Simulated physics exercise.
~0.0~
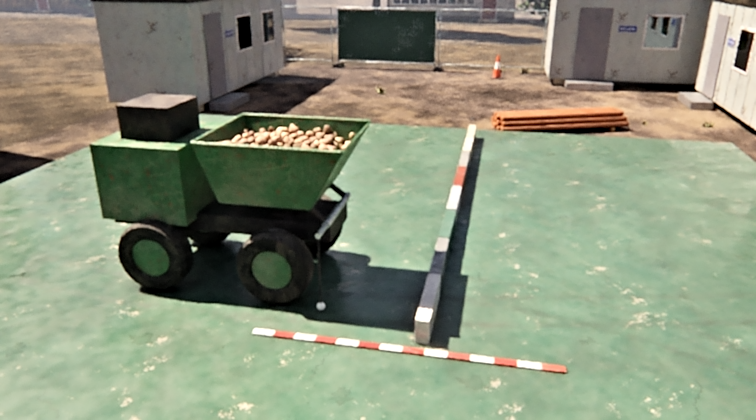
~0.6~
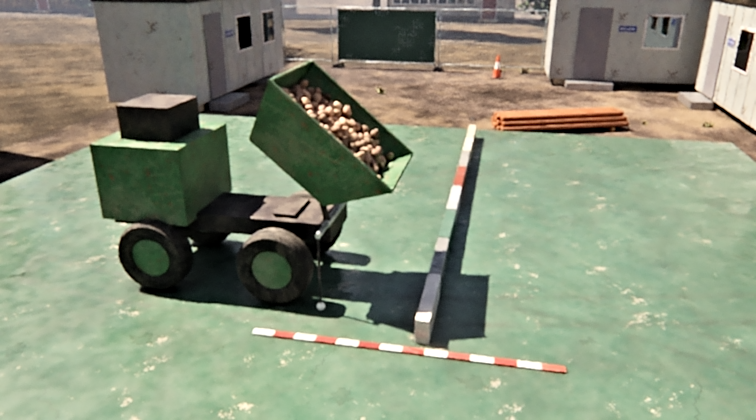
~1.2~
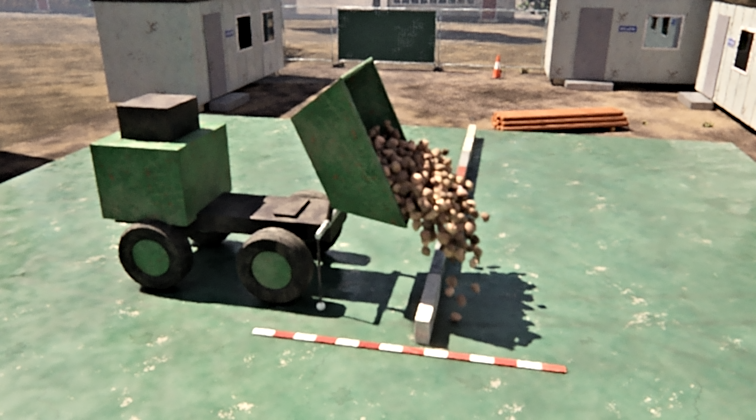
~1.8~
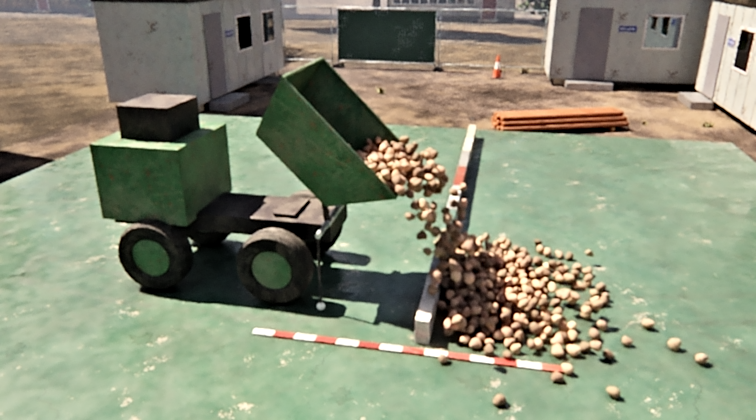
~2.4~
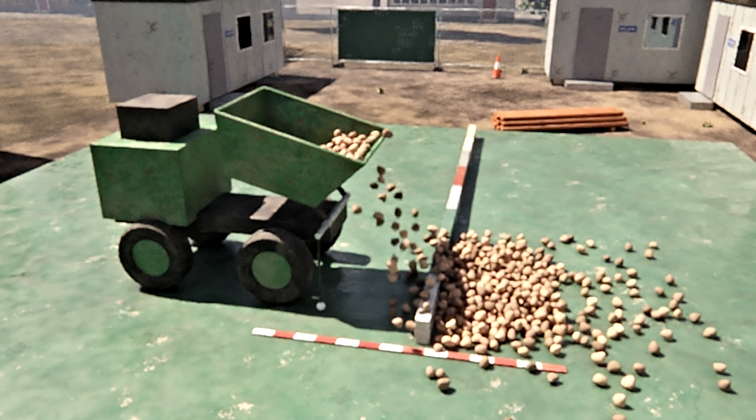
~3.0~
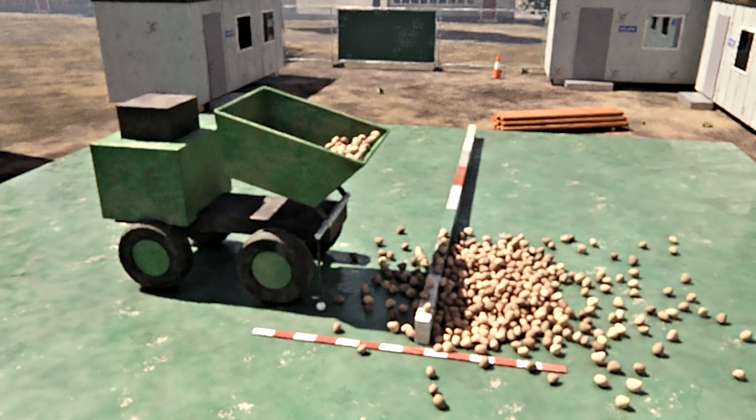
The green body of a small dumper tips up to the right, spilling round brown stones over and around a low kerb on a green surface, then swings partway back down and stays tilted, with some stones still inside and most heaped and scattered beyond the kerb.
